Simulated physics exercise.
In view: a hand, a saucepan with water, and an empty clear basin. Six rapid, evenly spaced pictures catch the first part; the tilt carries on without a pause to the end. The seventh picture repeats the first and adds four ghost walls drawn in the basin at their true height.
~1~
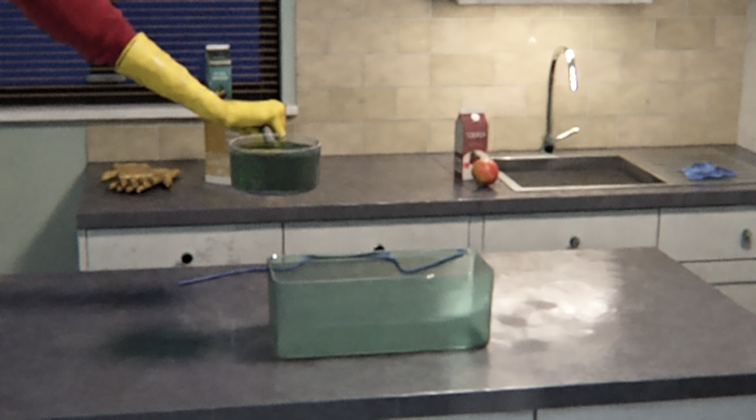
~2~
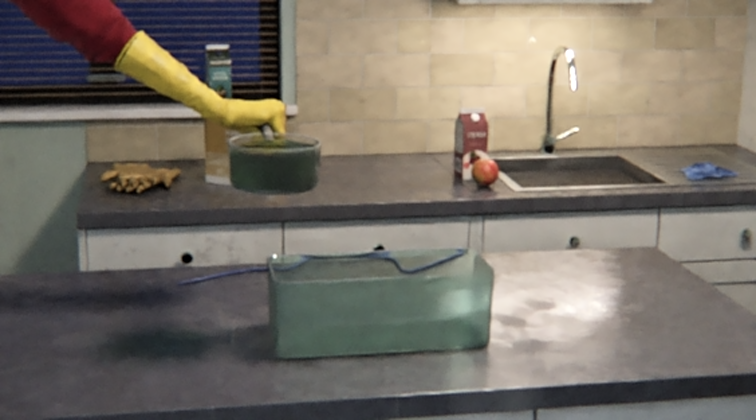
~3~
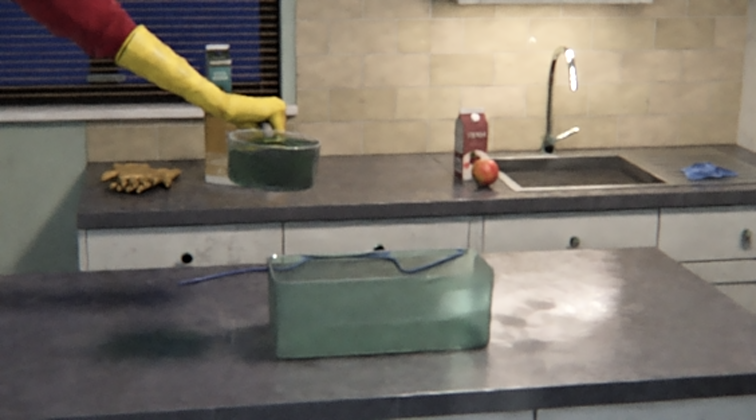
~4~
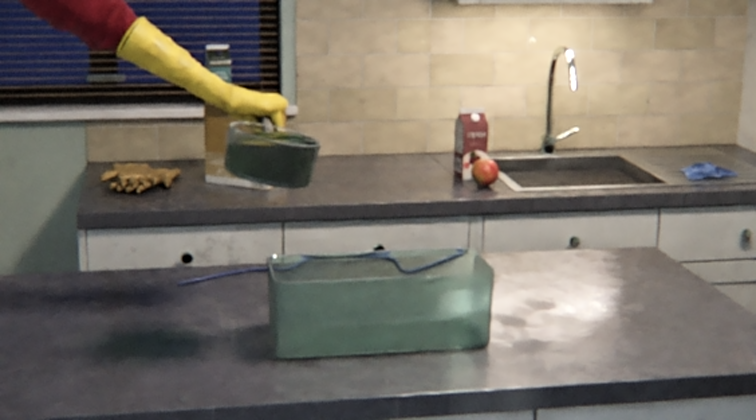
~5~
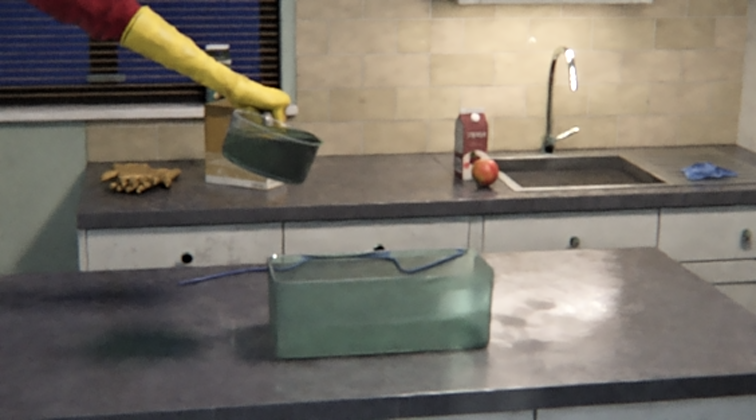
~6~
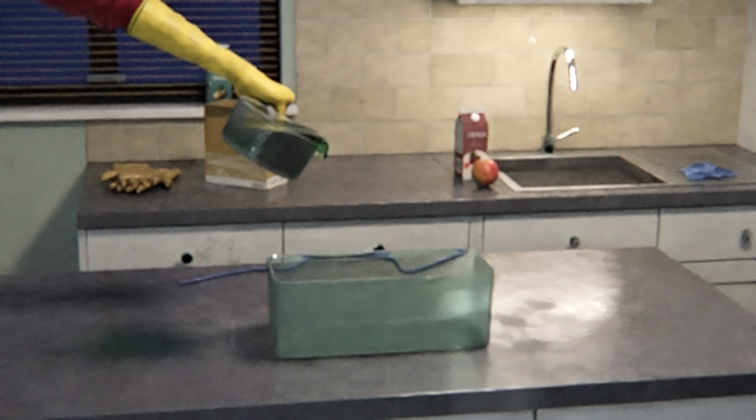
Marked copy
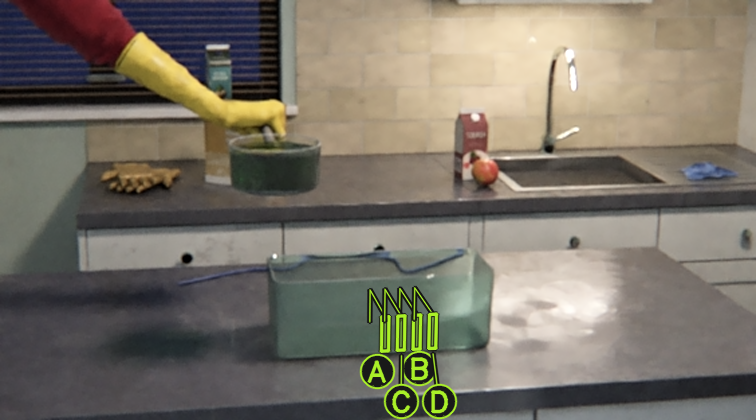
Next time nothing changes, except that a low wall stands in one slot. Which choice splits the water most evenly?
B is best.
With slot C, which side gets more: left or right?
The right side.
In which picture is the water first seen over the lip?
Picture 5.
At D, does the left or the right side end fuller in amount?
More ends on the left.
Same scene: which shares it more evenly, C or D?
That is slot C.
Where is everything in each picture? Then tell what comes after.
Upright, lip at (318, 141); basin from (277, 357) to (490, 345); nothing has left yet, in the first picture.
Upright, lip at (318, 141); nothing has left yet, in the second picture.
Tipped about 5°, lip at (318, 141); nothing has left yet, in the third picture.
Tipped about 12°, lip at (318, 141); nothing has left yet, in the fourth picture.
Tipped about 21°, lip at (318, 141); water is over the lip, down to (318, 141), in the fifth picture.
Tipped about 31°, lip at (318, 141); water is over the lip, down to (325, 155), in the sixth picture.
On the marked copy, A at (385, 356); B at (417, 354); C at (401, 355); D at (432, 353).
With A, about 13 % ends left of the wall and 84 % right of it; 3 % is lost outside.
With B, about 51 % ends left of the wall and 46 % right of it; 3 % is lost outside.
With C, about 27 % ends left of the wall and 71 % right of it.
With D, about 80 % ends left of the wall and 15 % right of it; 5 % is lost outside.
